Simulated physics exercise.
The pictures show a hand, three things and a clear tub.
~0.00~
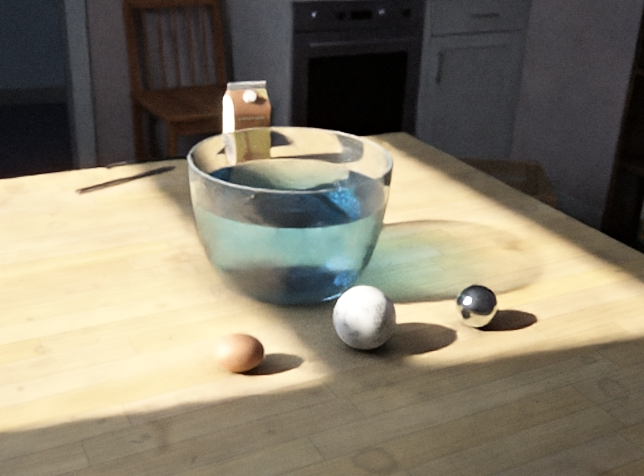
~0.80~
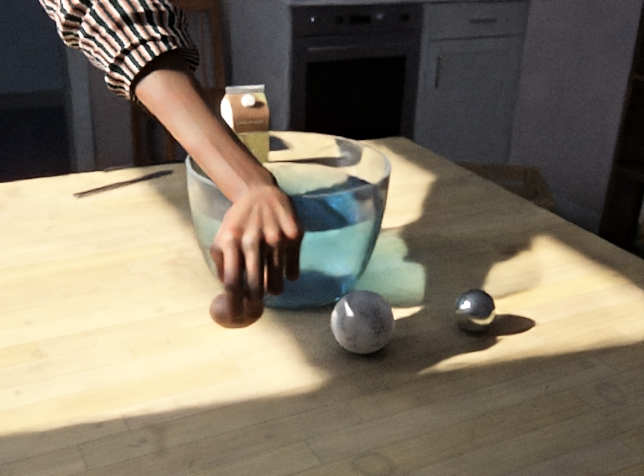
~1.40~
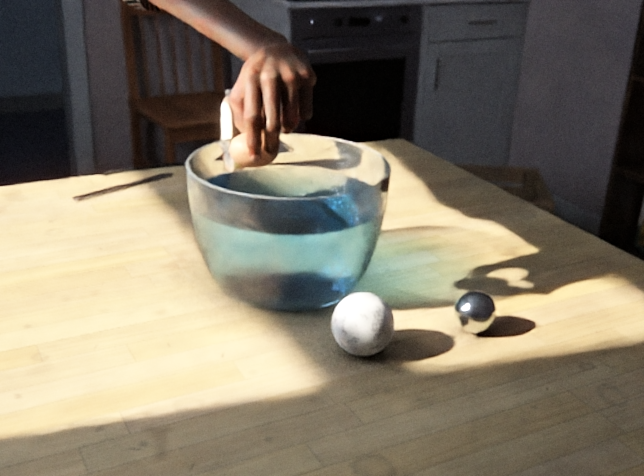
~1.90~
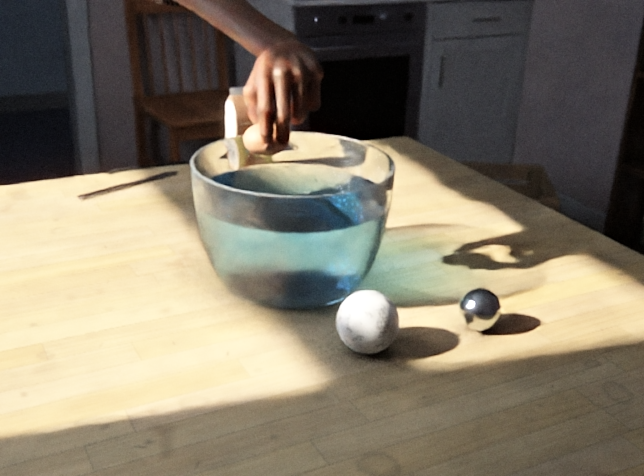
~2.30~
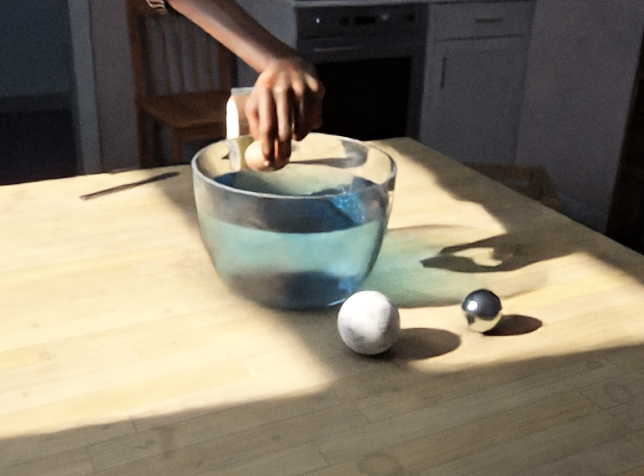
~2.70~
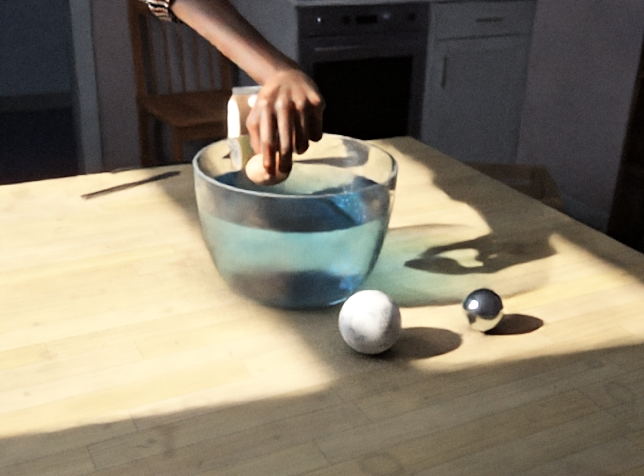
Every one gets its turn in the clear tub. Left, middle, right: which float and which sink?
Left sinks; middle floats; right sinks.
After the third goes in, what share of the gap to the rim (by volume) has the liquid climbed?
Some 8 per cent.
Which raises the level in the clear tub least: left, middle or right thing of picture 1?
The left one.
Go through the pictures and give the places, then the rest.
The row from the left; egg (239, 352); tennis ball (365, 318); steel ball (477, 306), in the first picture.
A hand picks up the egg; egg (237, 309); steel ball (475, 310), in the second picture.
It is carried over; egg (254, 150); tennis ball (363, 324), in the third picture.
It is above the clear tub; egg (266, 140); steel ball (480, 310), in the fourth picture.
It comes down; egg (268, 157); tennis ball (370, 323), in the fifth picture.
It is just over the surface; egg (269, 170); tennis ball (371, 322); steel ball (483, 310), in the sixth picture.
By 4.0 s, the egg sinks.
By 8.0 s, the tennis ball rides on the surface.
By 12.0 s, the steel ball sinks; afloat, tennis ball.
